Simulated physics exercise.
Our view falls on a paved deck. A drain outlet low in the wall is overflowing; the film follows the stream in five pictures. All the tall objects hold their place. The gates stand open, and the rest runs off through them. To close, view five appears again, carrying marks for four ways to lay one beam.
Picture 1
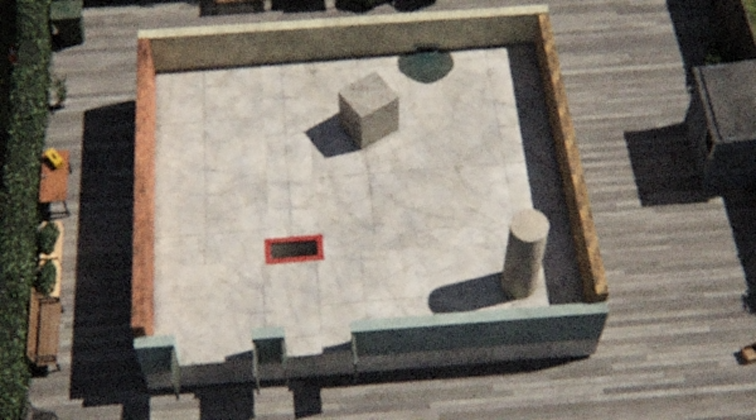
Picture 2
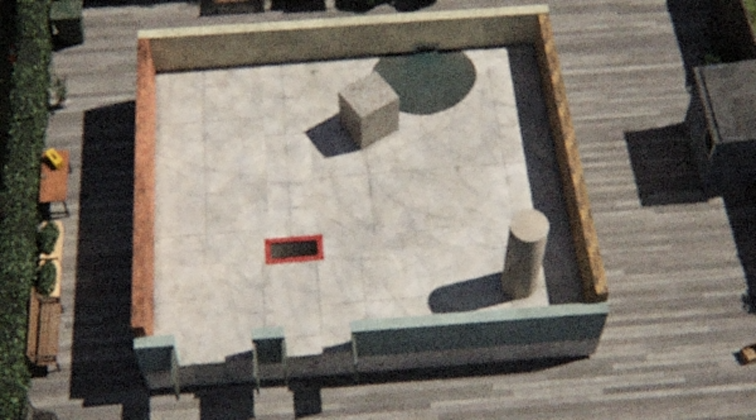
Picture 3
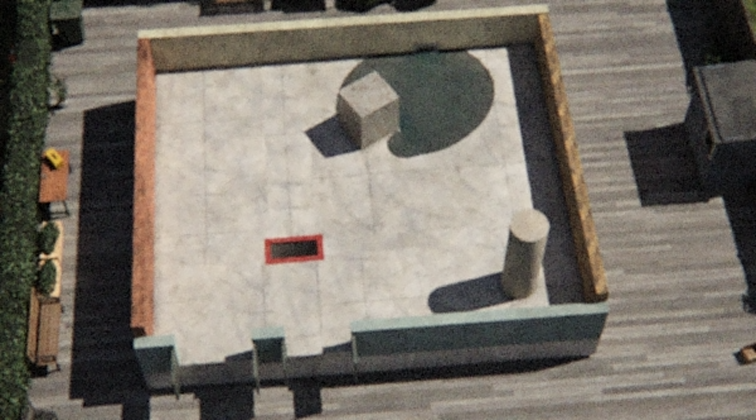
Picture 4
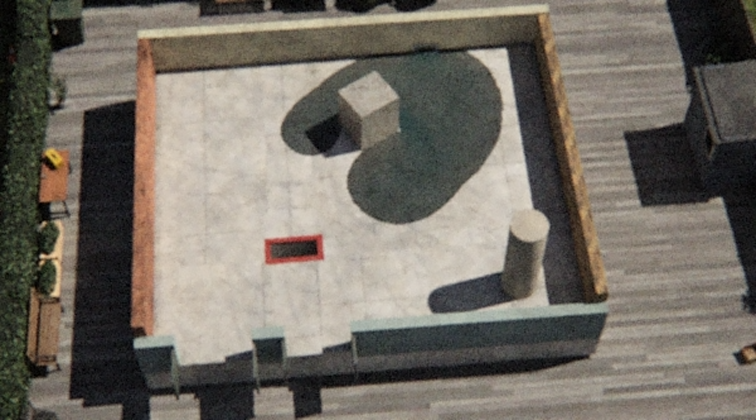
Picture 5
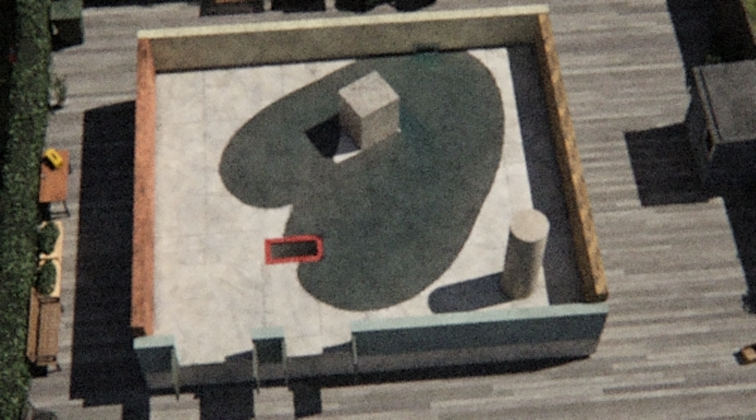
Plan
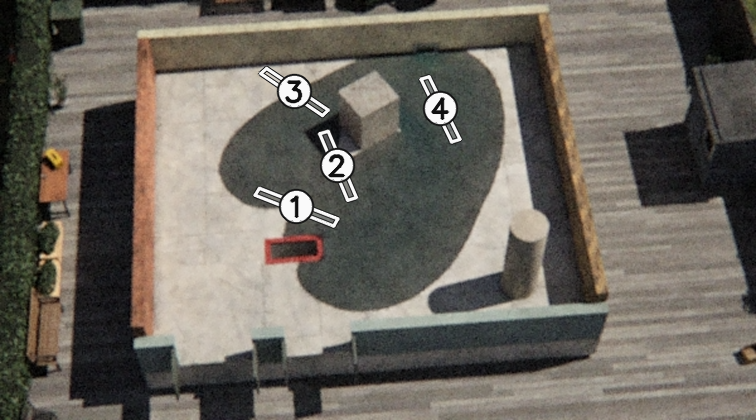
On a paved deck, a dark pool of water appeared by the back wall of a walled yard, spread around a square block and widened toward the front until it reached the red-rimmed pit.
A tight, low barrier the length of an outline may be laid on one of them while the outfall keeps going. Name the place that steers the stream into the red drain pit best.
Place 3.
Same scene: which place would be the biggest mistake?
Here it is place 1.
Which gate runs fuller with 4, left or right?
The left gate.
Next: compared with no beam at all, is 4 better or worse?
Worse.
In white, 1 from (257, 191) to (335, 222); 2 from (323, 132) to (352, 198); 3 from (263, 71) to (325, 112); 4 from (425, 78) to (455, 140).
With 1, about 6 % of the stream goes into the red drain pit, about 93 % out by the gates.
With 2, about 10 % of the stream goes into the red drain pit, about 90 % out by the gates.
With 3, about 18 % of the stream goes into the red drain pit, about 80 % out by the gates.
With 4, about 10 % of the stream goes into the red drain pit, about 90 % out by the gates.
